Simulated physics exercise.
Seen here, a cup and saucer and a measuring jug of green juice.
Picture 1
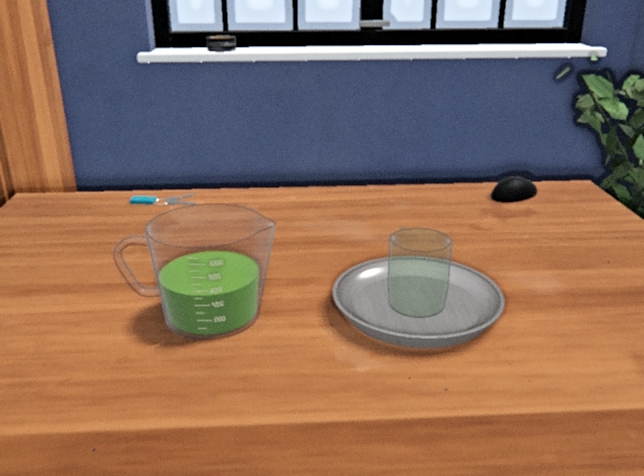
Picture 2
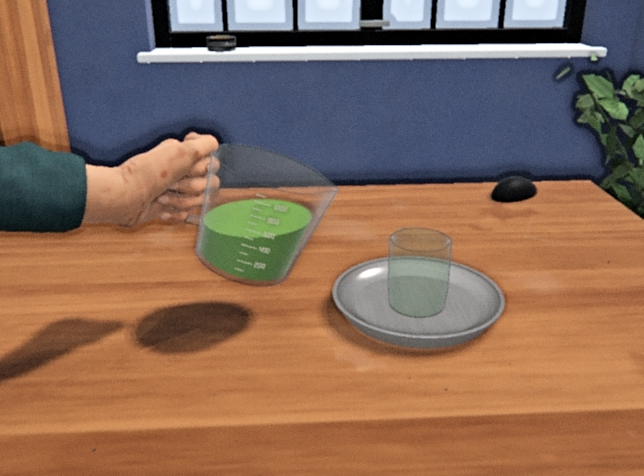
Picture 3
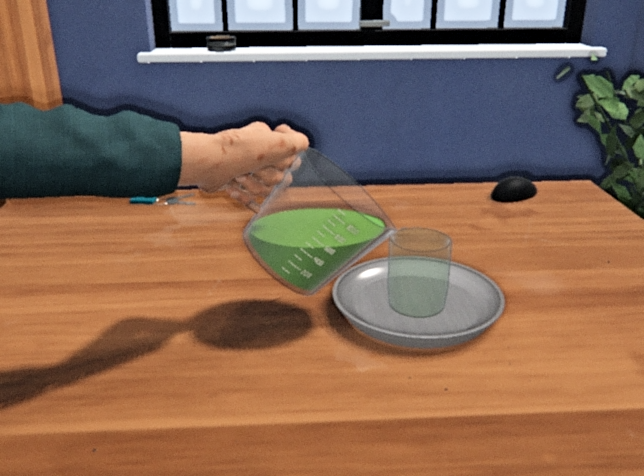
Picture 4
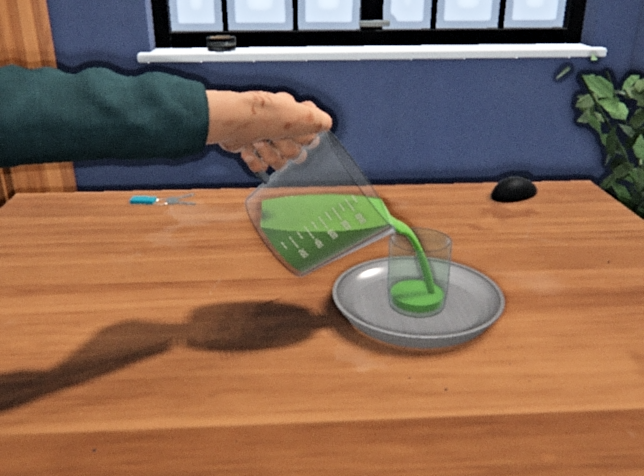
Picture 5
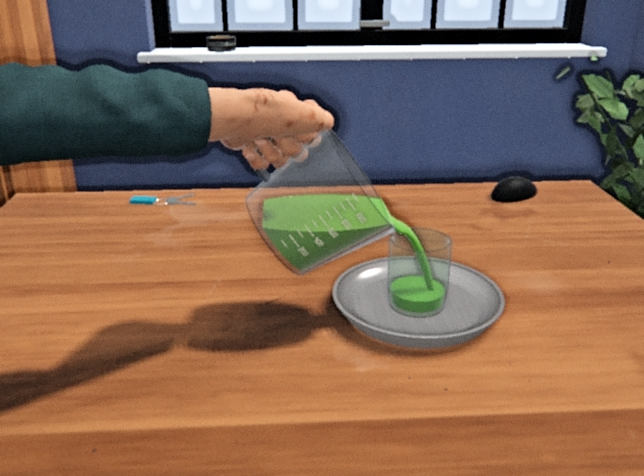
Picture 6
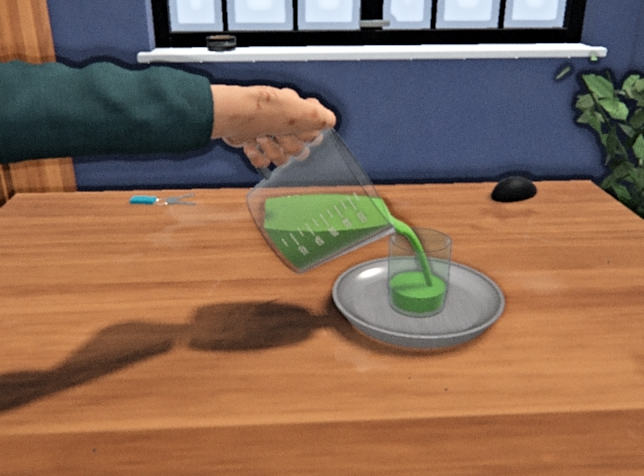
A hand lifts the measuring jug, tilts it right, and pours green juice into the cup.
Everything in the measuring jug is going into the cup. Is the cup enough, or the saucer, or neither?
It gets as far as the saucer.
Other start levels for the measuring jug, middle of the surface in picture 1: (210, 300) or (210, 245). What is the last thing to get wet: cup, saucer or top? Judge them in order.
One after the other: Cup only, past the saucer.
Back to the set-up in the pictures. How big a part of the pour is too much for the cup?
Near 45 in a hundred.
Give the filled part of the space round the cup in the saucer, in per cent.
Close to 60 %.
Shortly, the cup is nearly full; the saucer is dry.
Then, the cup is full to the brim; the saucer is wet, with room to spare.
At the finish, the cup is full to the brim; the saucer is wet, with room to spare.
